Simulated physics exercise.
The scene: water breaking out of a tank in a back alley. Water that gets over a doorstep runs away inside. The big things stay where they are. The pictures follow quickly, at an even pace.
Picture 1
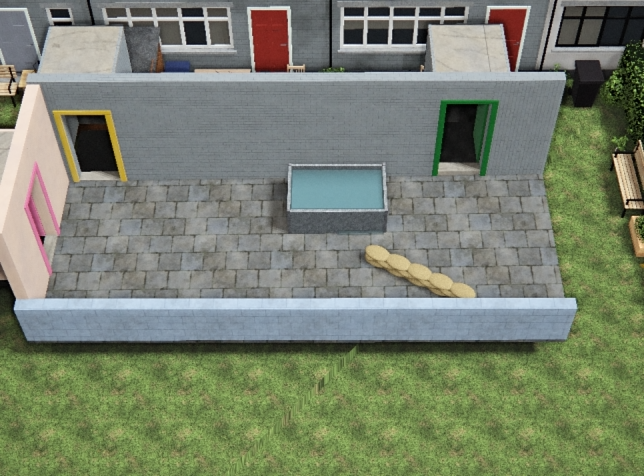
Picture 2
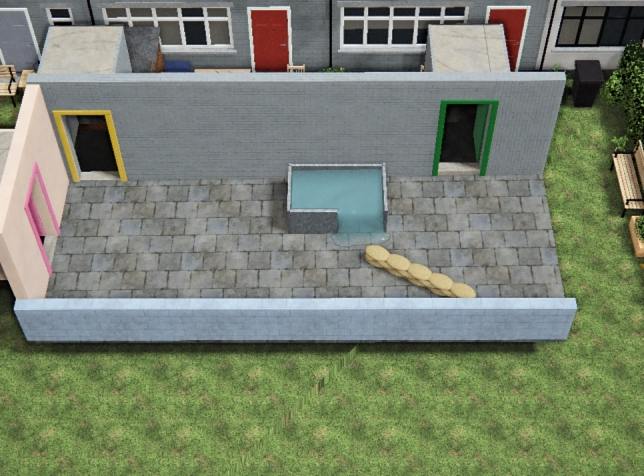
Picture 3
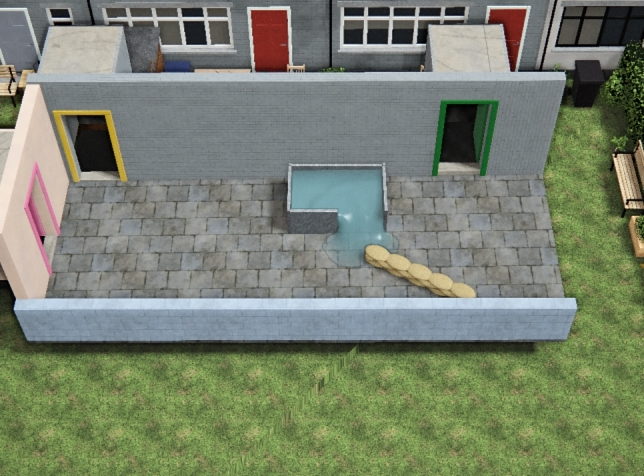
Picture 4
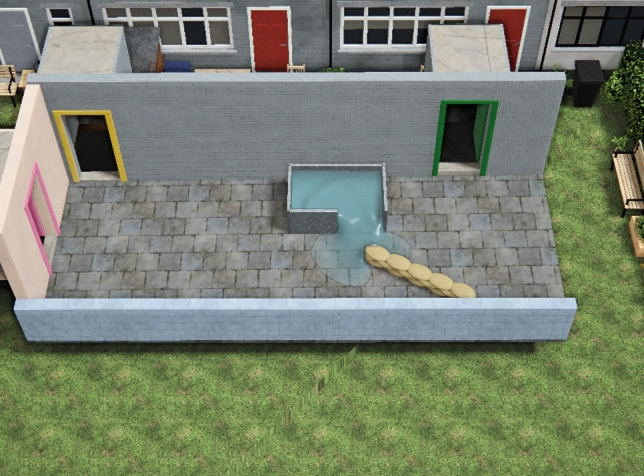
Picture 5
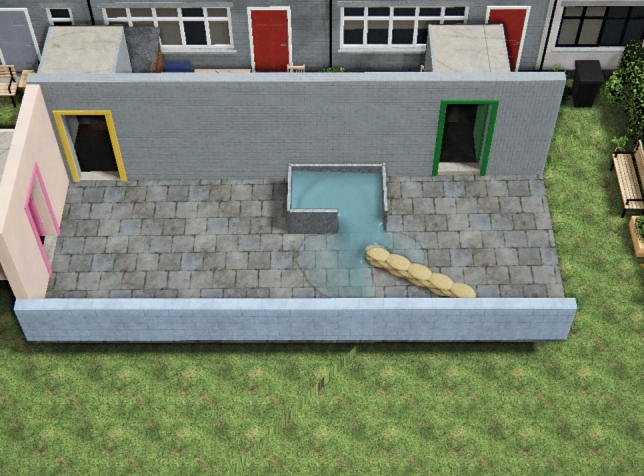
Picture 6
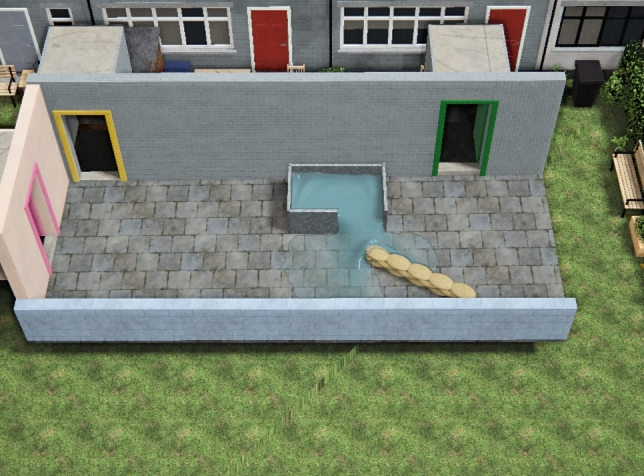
A grey tank of blue water stands against the back wall of a paved yard, seen from high above by a still camera. Yellow and green doorways flank it, a pink one is at far left, tan sandbags lie in front, and grass borders the low near wall. The tank's front right side opens, and water pours onto the slabs, spreading thinly forward and leftward beside the sandbags.
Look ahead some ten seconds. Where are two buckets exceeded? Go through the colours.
One by one: The pink door lets in a lot; the green door admits no more than that; the yellow door lets in a lot.
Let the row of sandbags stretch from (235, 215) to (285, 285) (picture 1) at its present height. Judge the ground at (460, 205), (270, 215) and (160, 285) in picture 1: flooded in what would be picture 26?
In that order: Free of water, dry, under water.
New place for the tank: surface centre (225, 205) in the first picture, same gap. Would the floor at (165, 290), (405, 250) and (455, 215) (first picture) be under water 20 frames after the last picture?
As listed: Covered, not flooded, clear.
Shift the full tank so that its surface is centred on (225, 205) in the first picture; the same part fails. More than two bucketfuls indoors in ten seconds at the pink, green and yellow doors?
Pink lets more in; green lets less in; yellow lets more in.
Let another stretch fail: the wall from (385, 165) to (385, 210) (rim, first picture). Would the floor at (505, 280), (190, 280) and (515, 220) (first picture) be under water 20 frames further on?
In turn: Flooded, free of water, covered.
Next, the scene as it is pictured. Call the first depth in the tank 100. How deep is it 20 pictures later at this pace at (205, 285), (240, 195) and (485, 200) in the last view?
In that order: 6, 0 and 2 per cent.
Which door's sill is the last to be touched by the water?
That is the yellow-painted one.
A moment on, water covers 20 % of the floor; the pink door not reached, the green door not reached, the yellow door not reached.
Next, water covers 40 % of the floor; the pink door not reached, the green door not reached, the yellow door not reached.
Then, water covers 55 % of the floor; the pink door not reached, the green door not reached, the yellow door not reached.
Later, water covers 65 % of the floor; the pink door over two buckets in, the green door wet at the sill, nothing in, the yellow door under two buckets in.
In the end, water covers 70 % of the floor; the pink door over two buckets in, the green door wet at the sill, nothing in, the yellow door over two buckets in.
